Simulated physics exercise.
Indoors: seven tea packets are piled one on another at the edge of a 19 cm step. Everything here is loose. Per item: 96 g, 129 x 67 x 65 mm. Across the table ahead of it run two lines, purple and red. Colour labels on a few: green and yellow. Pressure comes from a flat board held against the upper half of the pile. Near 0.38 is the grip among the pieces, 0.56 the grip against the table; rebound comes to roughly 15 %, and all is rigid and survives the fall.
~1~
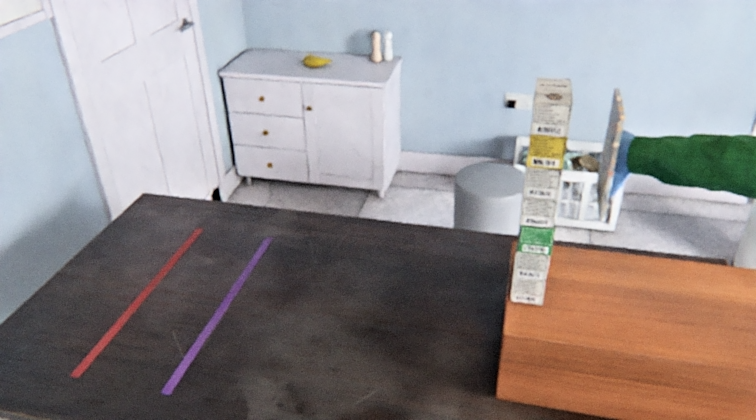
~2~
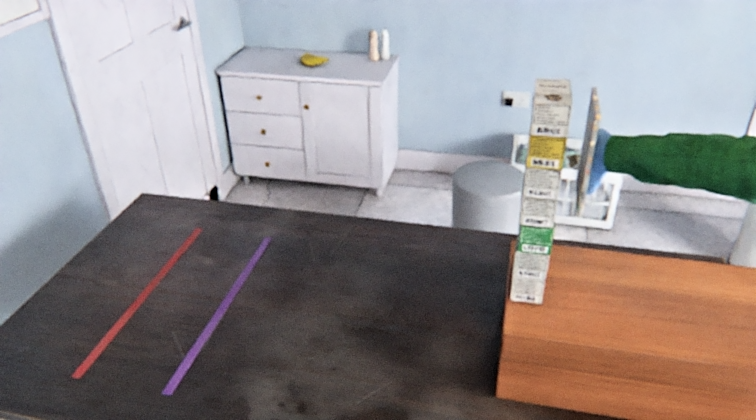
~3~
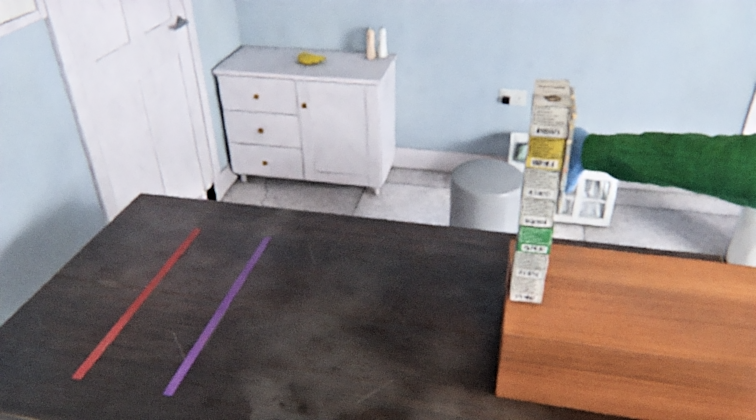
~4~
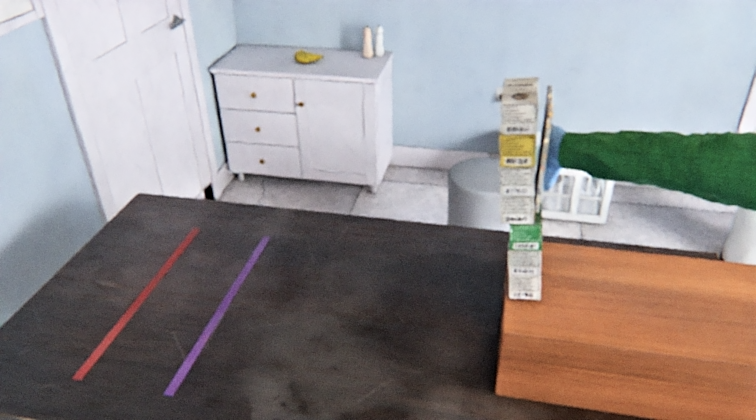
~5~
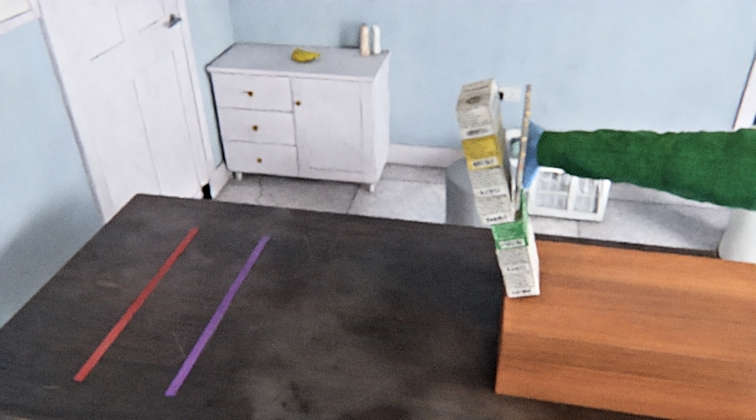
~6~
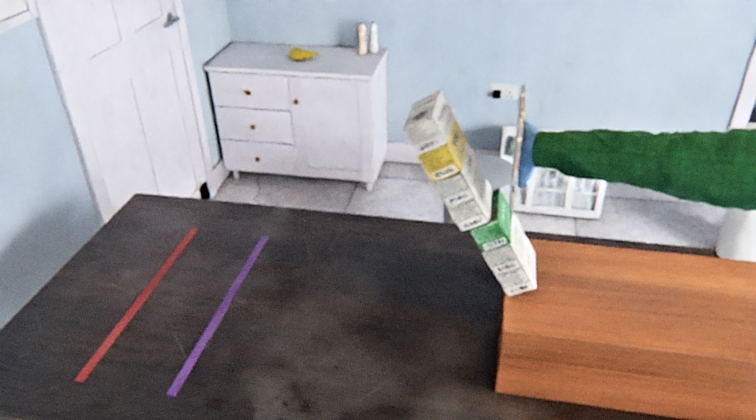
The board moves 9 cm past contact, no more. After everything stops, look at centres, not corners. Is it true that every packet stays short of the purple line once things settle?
Beyond the line you'll find zero pieces.
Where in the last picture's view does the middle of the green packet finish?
It ends up centred close to (411, 319).
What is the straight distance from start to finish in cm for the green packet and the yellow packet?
Net shift, middle to middle: Green 42 cm, yellow 72 cm.
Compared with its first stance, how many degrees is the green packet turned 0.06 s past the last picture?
At that moment, roughly 40 degrees.
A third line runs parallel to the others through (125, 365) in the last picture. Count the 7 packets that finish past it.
Total: 0.
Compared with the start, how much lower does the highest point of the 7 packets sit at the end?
The top ends up some 58 cm lower.
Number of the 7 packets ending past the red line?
Counting them up, I get 0.
Then, 0.06 s later than the last frame, none of the 7 packets past the purple line, 7 disturbed; green packet tilted 42°; yellow packet tilted 42°, 8 cm lower.
Then, 0.18 s later than the last frame, none of the 7 packets past the purple line, 7 disturbed; green packet on its side; yellow packet tilted 71°, 24 cm lower.
Then, 0.30 s later than the last frame, none of the 7 packets past the purple line, 7 disturbed; green packet on its side; yellow packet on its side.
When it is over, none of the 7 packets past the purple line, 7 disturbed; yellow packet on its side; green packet on its side. The farthest middle lies 16 cm short of that line. In pixels of the last frame, middles, yellow packet near (311, 306), green packet near (411, 319).
